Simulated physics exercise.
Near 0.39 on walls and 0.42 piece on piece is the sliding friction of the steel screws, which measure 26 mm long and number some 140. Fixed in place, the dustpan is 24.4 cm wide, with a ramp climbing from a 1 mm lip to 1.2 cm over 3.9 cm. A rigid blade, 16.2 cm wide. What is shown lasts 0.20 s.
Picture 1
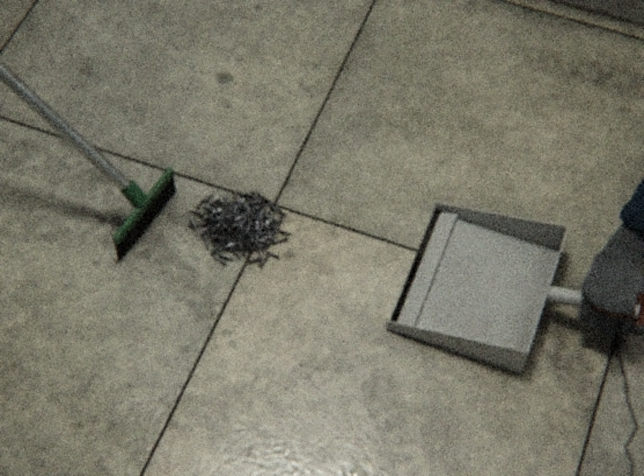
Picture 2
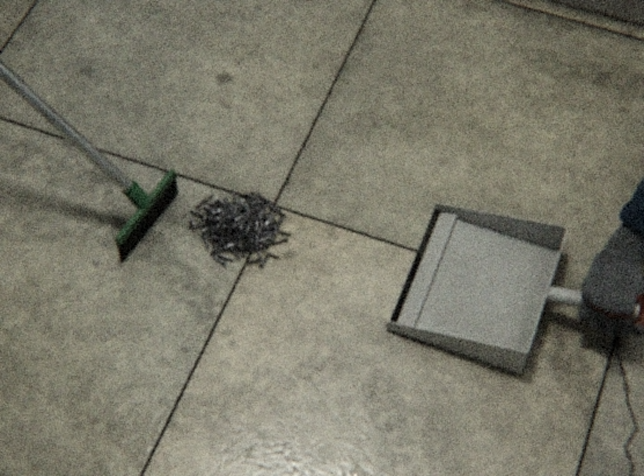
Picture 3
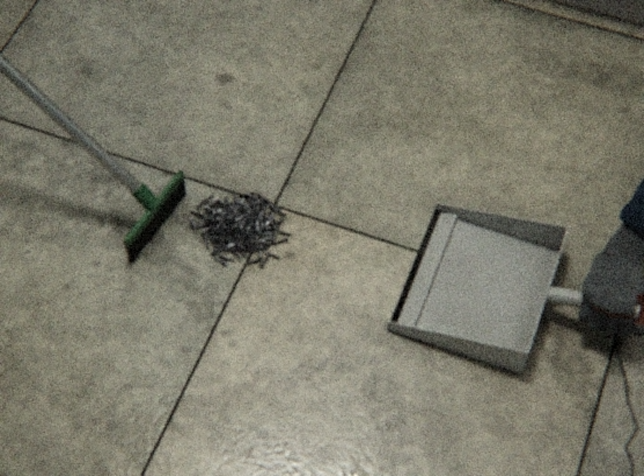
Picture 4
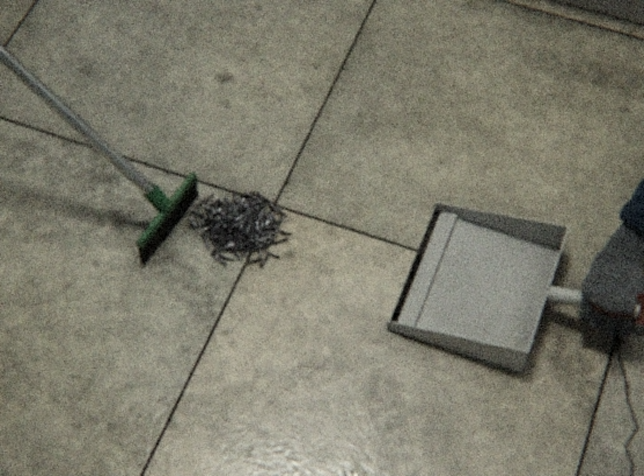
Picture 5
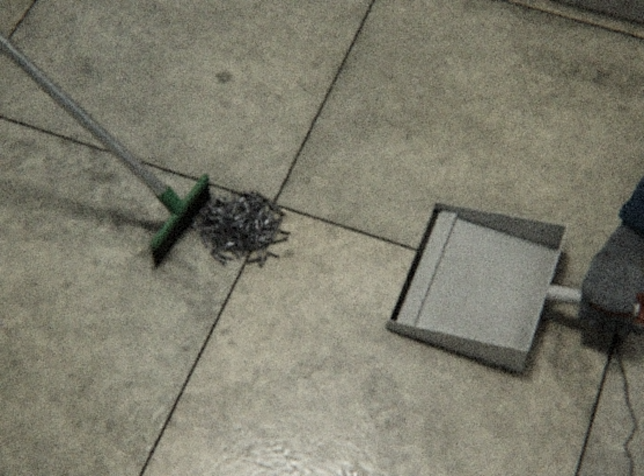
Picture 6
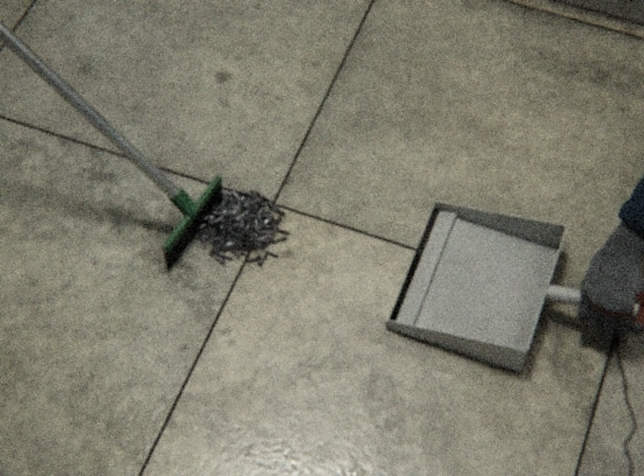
In the video, a green squeegee-like blade on a long handle slides right across a tiled floor and begins pressing into a pile of small dark pieces, while a gloved hand holds a gray dustpan nearly still at right.
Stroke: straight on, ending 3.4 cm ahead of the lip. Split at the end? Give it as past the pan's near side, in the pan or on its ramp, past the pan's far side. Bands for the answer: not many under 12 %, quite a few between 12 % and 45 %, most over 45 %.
Near side: Not many; pan: Quite a few; far side: Not many.
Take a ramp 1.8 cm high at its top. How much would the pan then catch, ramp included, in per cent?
About 15 %.
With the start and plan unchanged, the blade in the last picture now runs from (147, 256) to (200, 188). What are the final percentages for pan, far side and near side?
Pan 5; far 0; near 10.
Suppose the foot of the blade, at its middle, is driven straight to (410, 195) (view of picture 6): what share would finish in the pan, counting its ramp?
About 0 %.
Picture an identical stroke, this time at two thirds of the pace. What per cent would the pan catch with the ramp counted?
Then around 15 per cent.
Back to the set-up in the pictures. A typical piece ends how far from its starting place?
28 cm or so.
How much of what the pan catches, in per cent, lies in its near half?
I'd say near 40 per cent.
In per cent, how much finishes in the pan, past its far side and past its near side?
Near: 5; pan: 20; far: 0 (percent).
Then, 0.27 s after the last picture, middle of the blade 20 cm from the lip; 0 % over the lip, far side 0 %, near side 5 %.
Then, 0.45 s after the last picture, middle of the blade 10 cm from the lip; 0 % over the lip, far side 0 %, near side 5 %.
Then, 0.75 s after the last picture, middle of the blade 5 cm from the lip; 20 % over the lip, far side 0 %, near side 5 %.
In the end, near side 5 %, pan 20 %, far side 0 %, in front of the lip or behind the blade 75 %.
